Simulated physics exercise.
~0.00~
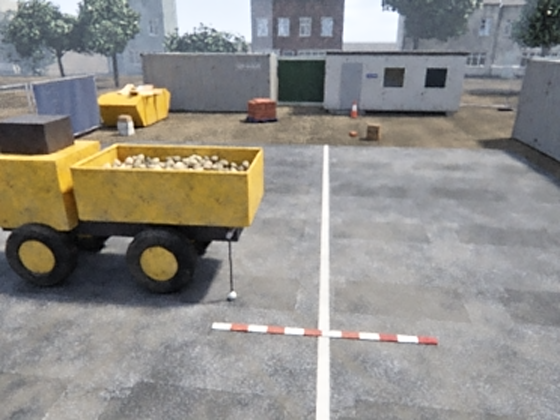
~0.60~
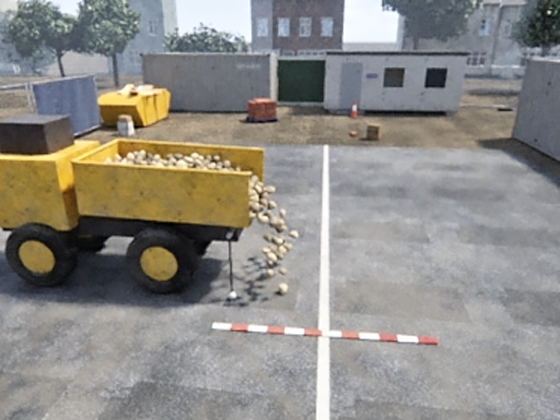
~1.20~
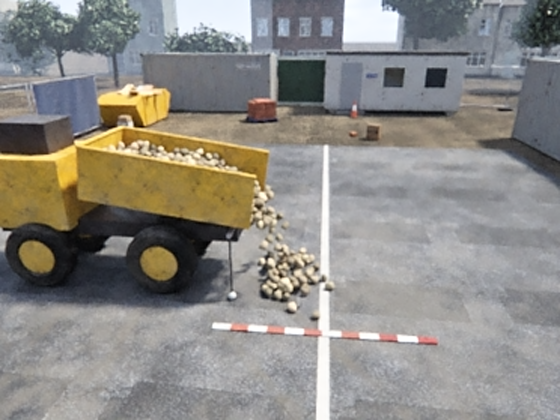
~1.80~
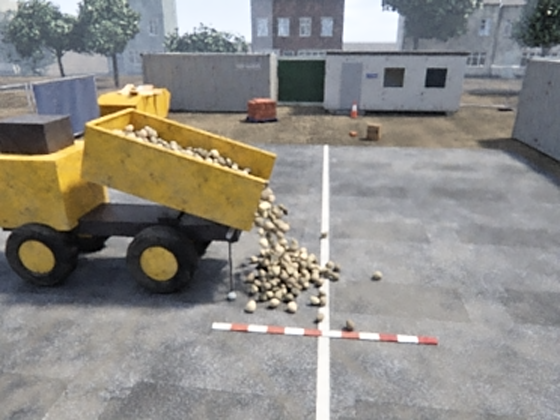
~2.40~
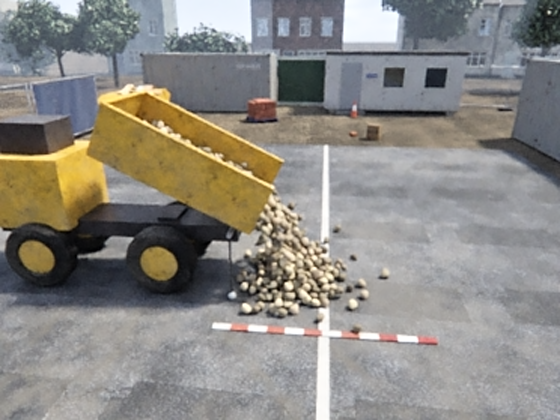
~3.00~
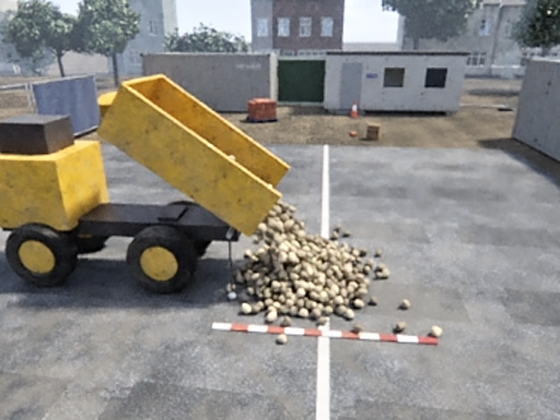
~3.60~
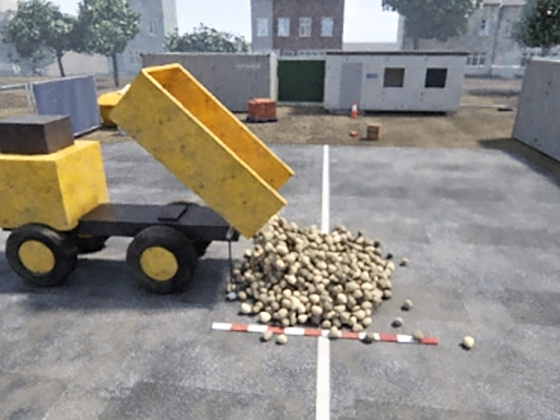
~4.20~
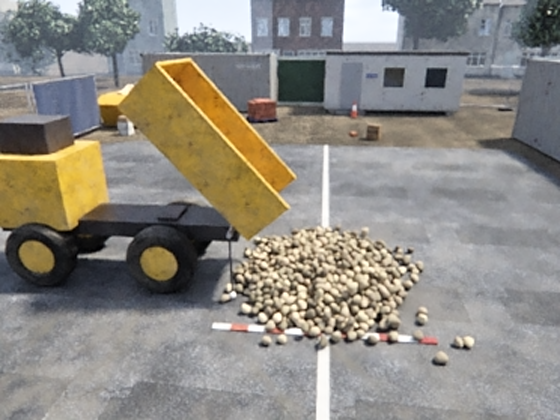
A yellow dump truck on the left raised its bed and poured out a load of pale, rounded stones, which piled up behind it, spread across the white line and partly covered a red and white striped strip, leaving the tilted bed empty.
